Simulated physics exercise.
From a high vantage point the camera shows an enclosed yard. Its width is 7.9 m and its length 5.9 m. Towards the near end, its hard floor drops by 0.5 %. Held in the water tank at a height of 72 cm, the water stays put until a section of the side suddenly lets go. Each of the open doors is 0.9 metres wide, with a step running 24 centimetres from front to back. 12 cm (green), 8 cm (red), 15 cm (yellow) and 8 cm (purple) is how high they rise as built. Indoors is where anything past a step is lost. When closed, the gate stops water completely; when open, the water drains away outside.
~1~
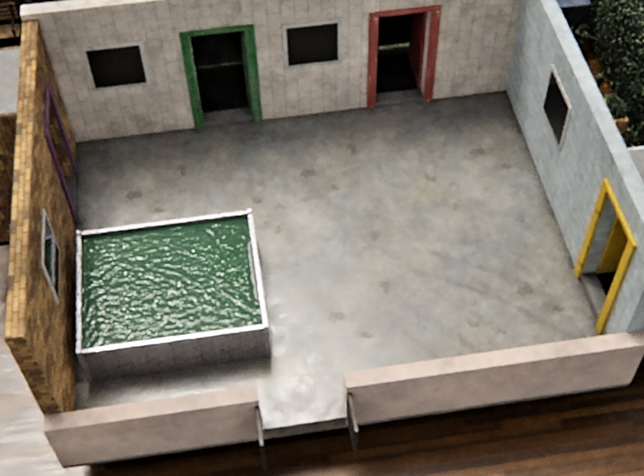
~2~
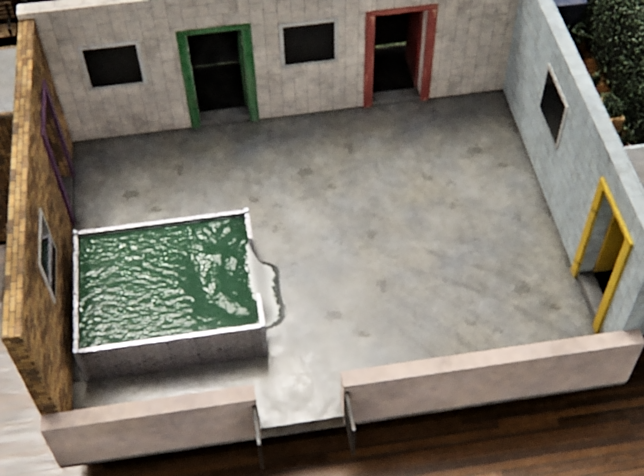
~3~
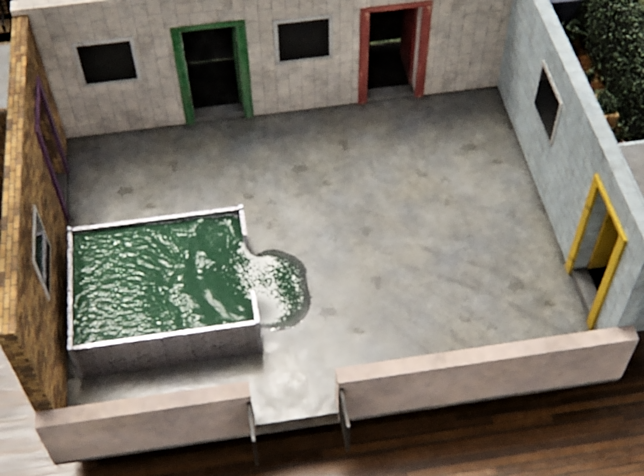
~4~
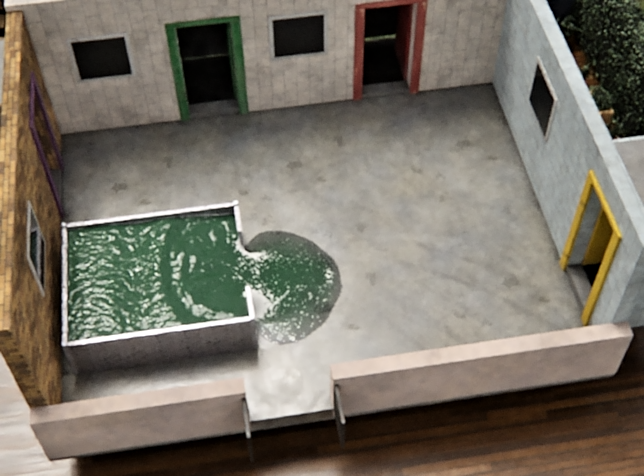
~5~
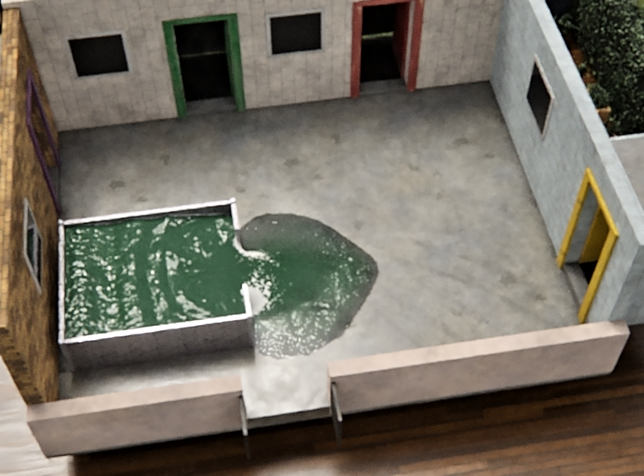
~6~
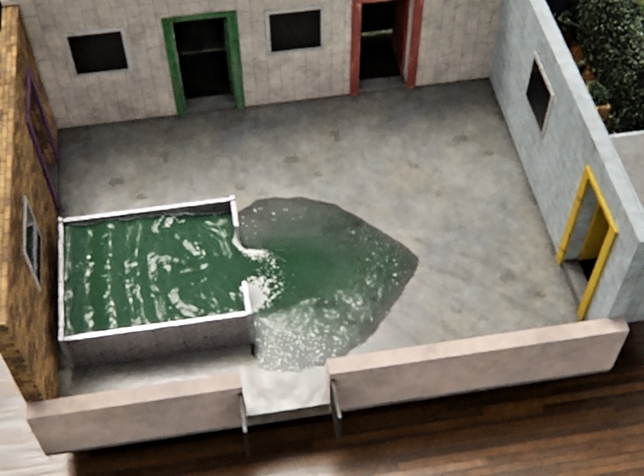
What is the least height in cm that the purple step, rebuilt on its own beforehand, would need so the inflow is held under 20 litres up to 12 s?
Around 7 cm would be enough.
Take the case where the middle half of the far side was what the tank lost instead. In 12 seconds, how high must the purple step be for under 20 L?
A minimum of about 24 cm.
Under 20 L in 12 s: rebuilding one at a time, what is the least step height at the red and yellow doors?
Some 10.0 cm for red, some 23 cm for yellow.
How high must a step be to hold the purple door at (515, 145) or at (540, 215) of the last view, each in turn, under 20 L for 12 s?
Around 13.5 and 18 cm respectively.
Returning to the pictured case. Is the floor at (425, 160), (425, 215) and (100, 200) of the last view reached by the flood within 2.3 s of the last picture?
Status: Submerged / submerged / clear.
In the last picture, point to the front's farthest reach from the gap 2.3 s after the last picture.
The farthest wet point sits near (483, 83).
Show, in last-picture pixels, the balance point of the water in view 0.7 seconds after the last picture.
My guess is close to (207, 288).
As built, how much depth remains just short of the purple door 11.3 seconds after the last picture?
12.5 cm.
Then, 0.7 s after the last picture water covers 40 % of the floor, deepest (41 cm) near (257, 284); it has not reached the purple door.
Then, 2.3 s after the last picture water covers 60 % of the floor, deepest (35 cm) near (581, 340); it has not reached the purple door.
Then, 11.3 s after the last picture water covers 100 % of the floor, deepest (12 cm) near (134, 194); 12 cm at the purple door, 10 litres in over its 8 cm step.
At the purple door as built, the water peaked near 13 cm, 11.1 s after the last picture.
Run again over the same 12 s with other heights there, 28 litres in over 6 cm, 10 litres over 8 cm. The limit of 20 litres is kept from about 7 cm up.
